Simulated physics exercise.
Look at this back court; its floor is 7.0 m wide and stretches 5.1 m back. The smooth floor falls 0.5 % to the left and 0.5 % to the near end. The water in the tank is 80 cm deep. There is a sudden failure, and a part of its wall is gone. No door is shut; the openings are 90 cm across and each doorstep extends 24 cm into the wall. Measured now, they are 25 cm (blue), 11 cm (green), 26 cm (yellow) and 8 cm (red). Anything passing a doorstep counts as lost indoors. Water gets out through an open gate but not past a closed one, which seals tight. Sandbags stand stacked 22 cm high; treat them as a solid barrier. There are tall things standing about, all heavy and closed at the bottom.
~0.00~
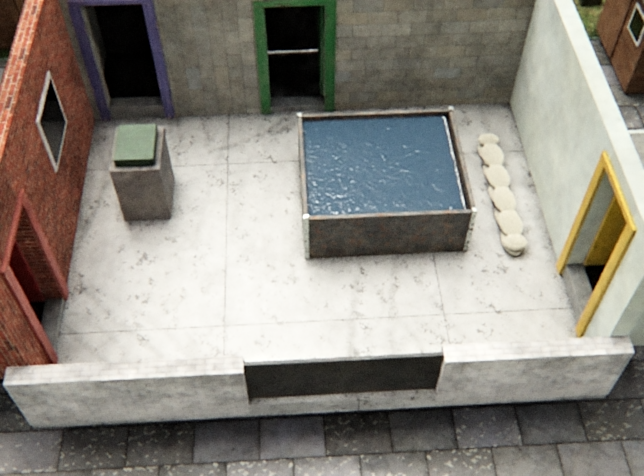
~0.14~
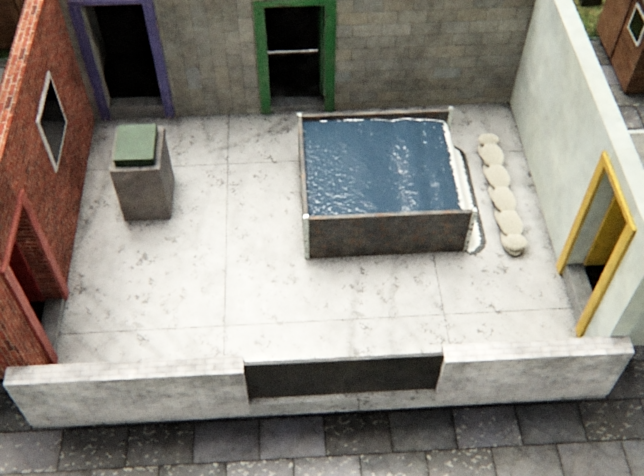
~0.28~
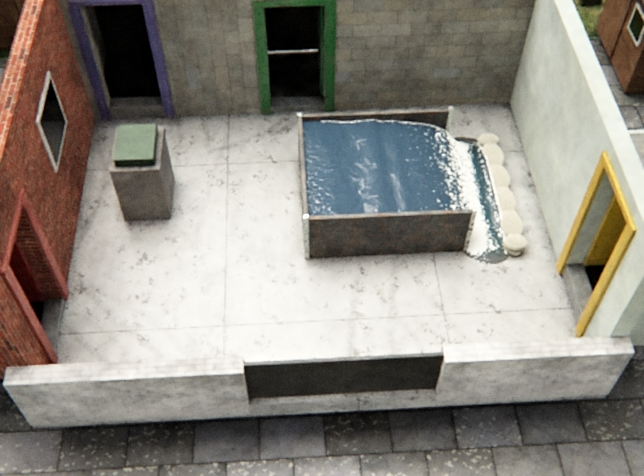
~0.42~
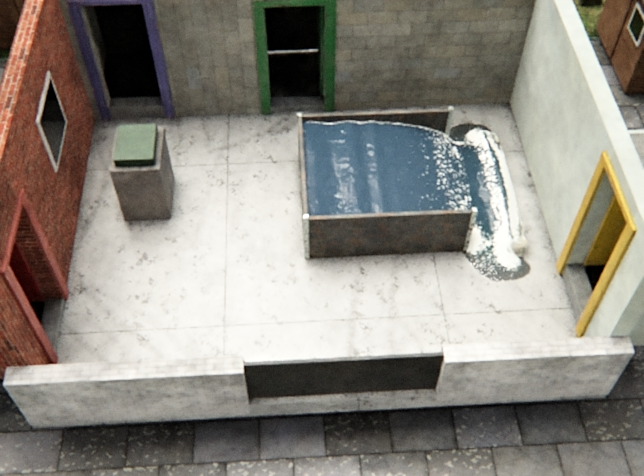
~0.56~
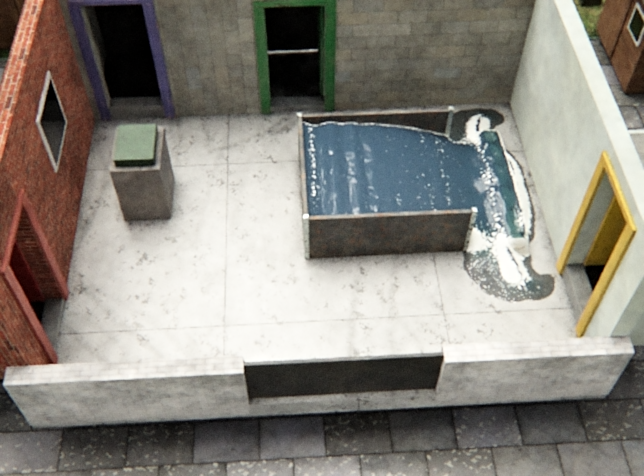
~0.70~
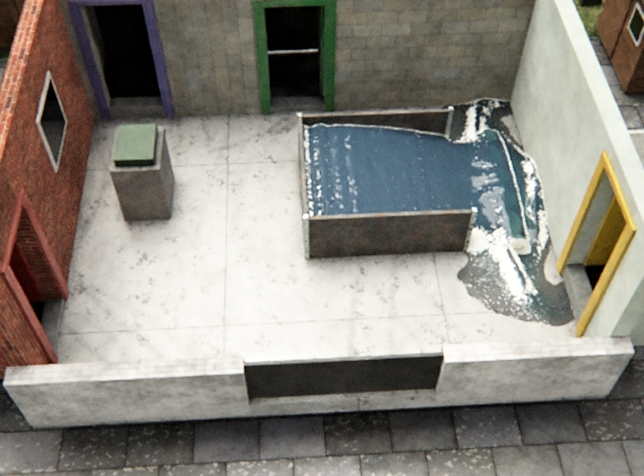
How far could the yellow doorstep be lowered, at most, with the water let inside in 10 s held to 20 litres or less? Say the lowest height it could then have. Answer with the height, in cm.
It could then stand at about 18 cm.
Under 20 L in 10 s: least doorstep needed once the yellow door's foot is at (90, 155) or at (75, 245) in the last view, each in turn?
In turn: Roughly 21 cm, roughly 14.0 cm.
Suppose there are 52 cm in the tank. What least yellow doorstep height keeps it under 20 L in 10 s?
Step height: Approx. 11.0 cm.
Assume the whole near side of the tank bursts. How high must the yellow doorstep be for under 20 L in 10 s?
A height of around 27 cm.
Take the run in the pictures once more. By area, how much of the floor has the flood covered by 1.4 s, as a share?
The wet part is about 20 per cent.
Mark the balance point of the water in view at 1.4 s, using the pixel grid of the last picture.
Around (428, 199).
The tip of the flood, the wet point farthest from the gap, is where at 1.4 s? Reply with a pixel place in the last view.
(579, 369).
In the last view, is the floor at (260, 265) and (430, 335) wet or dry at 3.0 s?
Taking them in turn, they come out spared and submerged.
After 1.4 s water covers 20 % of the floor, deepest (54 cm) near (484, 203); 20 cm at the yellow door, 0 litres in over its 26 cm doorstep.
After 3.0 s water covers 50 % of the floor, deepest (36 cm) near (579, 369); 20 cm at the yellow door, 0 litres in over its 26 cm doorstep.
After 10.0 s water covers 95 % of the floor, deepest (16 cm) near (289, 385); 9 cm at the yellow door, 2 litres in over its 26 cm doorstep.
At the yellow door as built, the water arrived by 0.7 s and peaked near 22 cm at 1.8 s.
Run again over the same 10 s with other heights there, 38 litres in over 15.5 cm, 9 litres over 21 cm. The limit of 20 litres is kept from about 18 cm up.
